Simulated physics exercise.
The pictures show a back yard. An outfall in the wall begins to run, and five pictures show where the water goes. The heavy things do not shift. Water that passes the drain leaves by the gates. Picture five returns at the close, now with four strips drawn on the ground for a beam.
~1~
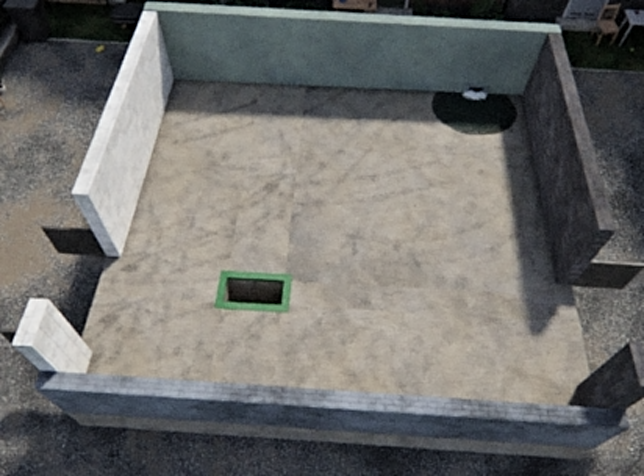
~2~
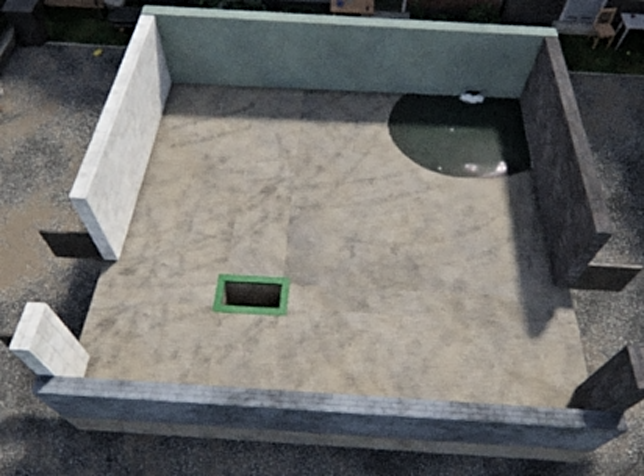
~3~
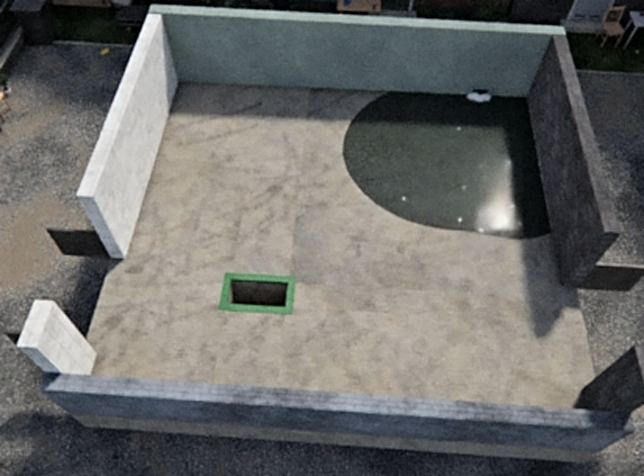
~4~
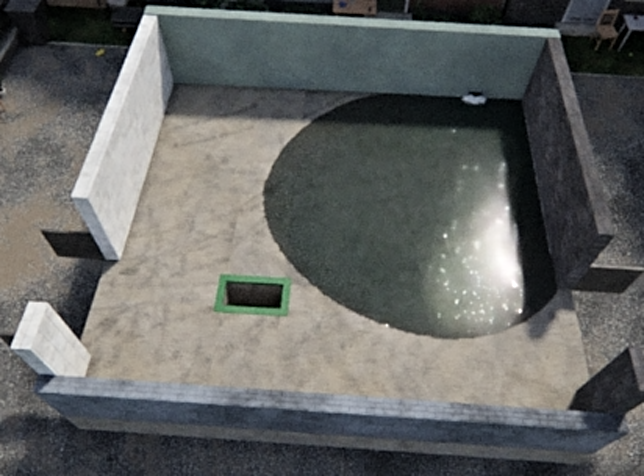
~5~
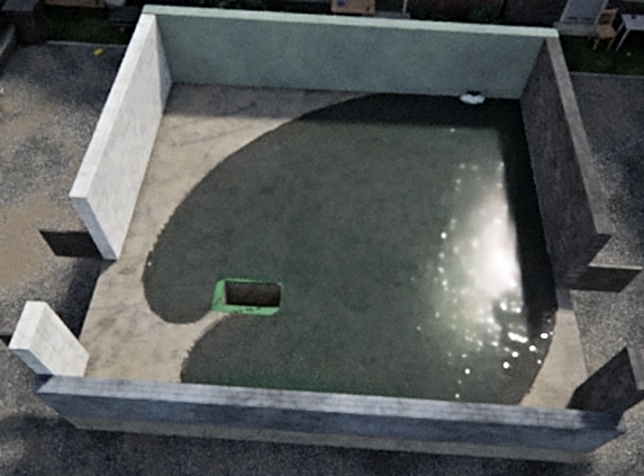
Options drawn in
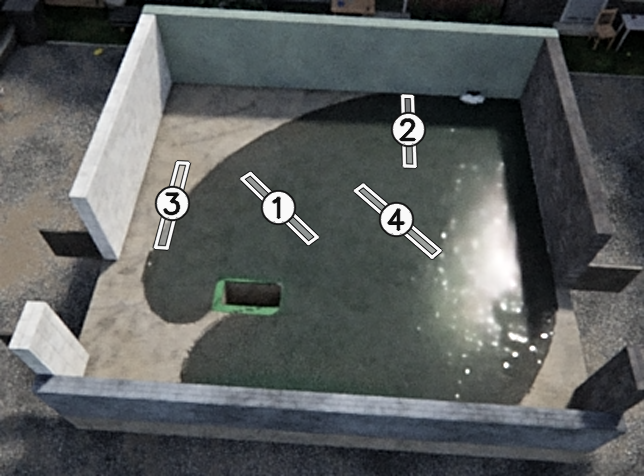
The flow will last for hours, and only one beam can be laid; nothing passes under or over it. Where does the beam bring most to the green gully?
The best spot is 3.
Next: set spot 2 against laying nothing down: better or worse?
Spot 2 is worse.
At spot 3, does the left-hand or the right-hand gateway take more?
More leaves on the left.
On the marked copy, 1 from (246, 176) to (312, 240); 2 from (409, 166) to (407, 96); 3 from (161, 247) to (183, 163); 4 from (359, 187) to (436, 253).
Choosing 1, about 16 % of the stream runs into the green gully, about 84 % out by the gates.
Choosing 2, about 14 % of the stream runs into the green gully, about 85 % out by the gates.
Choosing 3, about 24 % of the stream runs into the green gully, about 76 % out by the gates.
Choosing 4, about 13 % of the stream runs into the green gully, about 87 % out by the gates.
